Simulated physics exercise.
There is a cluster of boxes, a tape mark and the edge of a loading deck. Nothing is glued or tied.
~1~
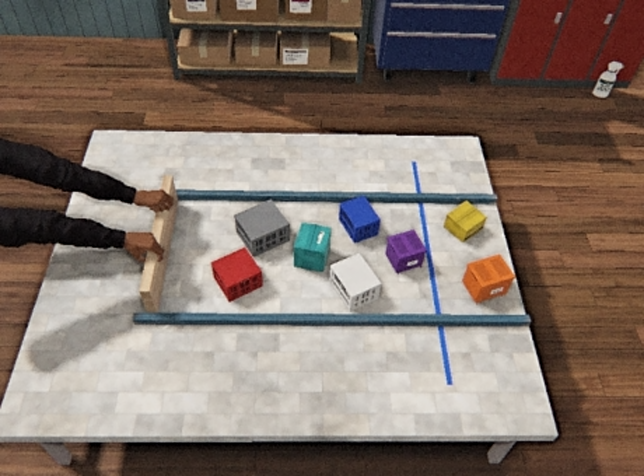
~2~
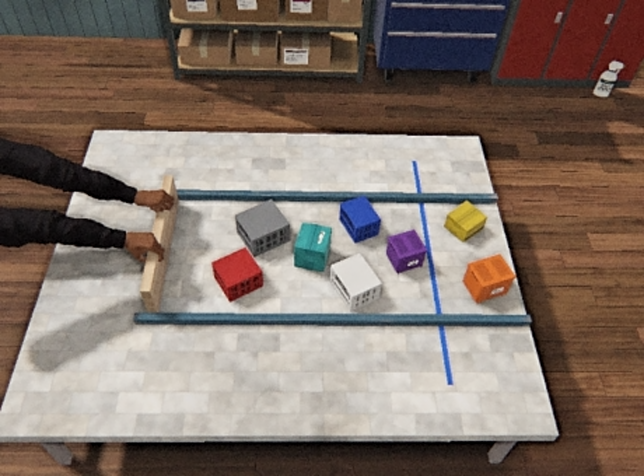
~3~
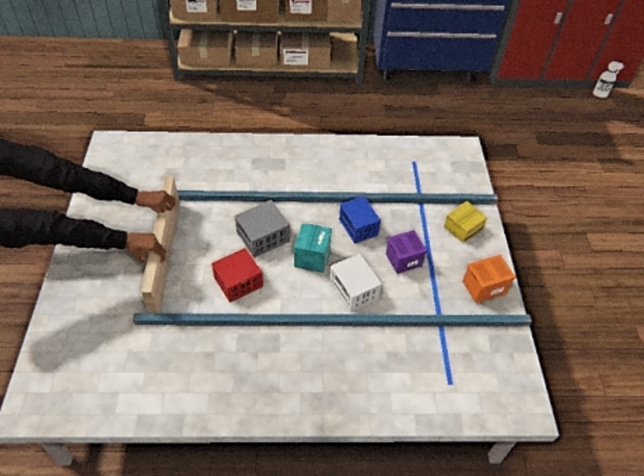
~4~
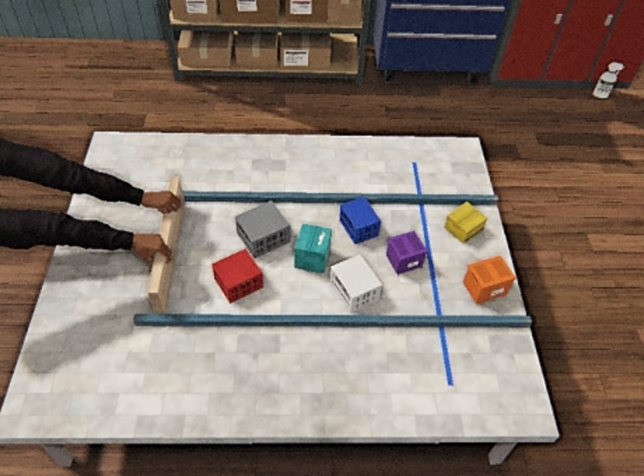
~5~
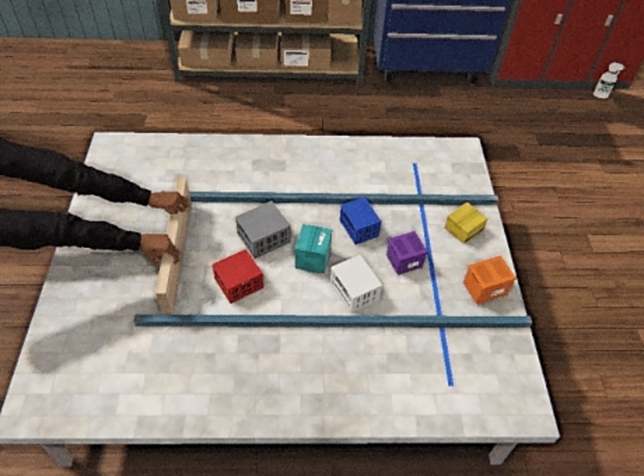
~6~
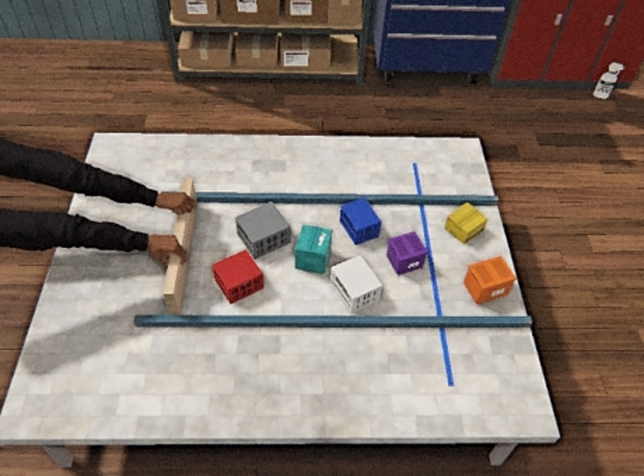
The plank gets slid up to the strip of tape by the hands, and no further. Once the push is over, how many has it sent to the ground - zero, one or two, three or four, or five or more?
The tally of those that come down is below three but not nil.
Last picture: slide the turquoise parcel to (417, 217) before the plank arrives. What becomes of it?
Placed like that, it is still there afterwards.
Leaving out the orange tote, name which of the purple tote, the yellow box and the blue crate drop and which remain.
The purple tote remains in place while the yellow box falls away, and the blue crate remains in place.
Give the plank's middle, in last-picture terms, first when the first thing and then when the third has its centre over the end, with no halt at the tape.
(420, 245), later (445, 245).
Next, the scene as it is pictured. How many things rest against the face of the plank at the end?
2 are in contact with it.
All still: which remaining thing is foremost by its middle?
The purple tote finishes nearest.
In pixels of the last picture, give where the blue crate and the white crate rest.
First object: (477, 214); second object: (494, 294).
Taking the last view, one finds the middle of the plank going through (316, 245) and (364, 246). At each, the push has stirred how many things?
The count reaches 5 first and 6 second.
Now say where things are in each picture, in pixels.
In the first frame, orange tote (487, 279); yellow box (465, 222); purple tote (405, 252); plank (161, 242); tape (429, 257).
In the second frame, yellow box (465, 222); turquoise parcel (313, 247).
In the third frame, purple tote (405, 253); blue crate (359, 220).
In the fourth frame, orange tote (488, 280); white crate (355, 284).
In the fifth frame, yellow box (466, 223); red crate (238, 276).
In the sixth frame, orange tote (489, 281); yellow box (466, 224); purple tote (406, 254); plank (182, 244); tape (431, 259).
Soon after, none off yet; orange tote at rest near (489, 281); yellow box at rest near (466, 224); purple tote at rest near (406, 254).
After that, none off yet; orange tote at rest near (489, 281); yellow box at rest near (466, 224); purple tote displaced about its own width near (427, 250).
In the end, the number that fall off is one or two; gone, yellow box and orange tote.
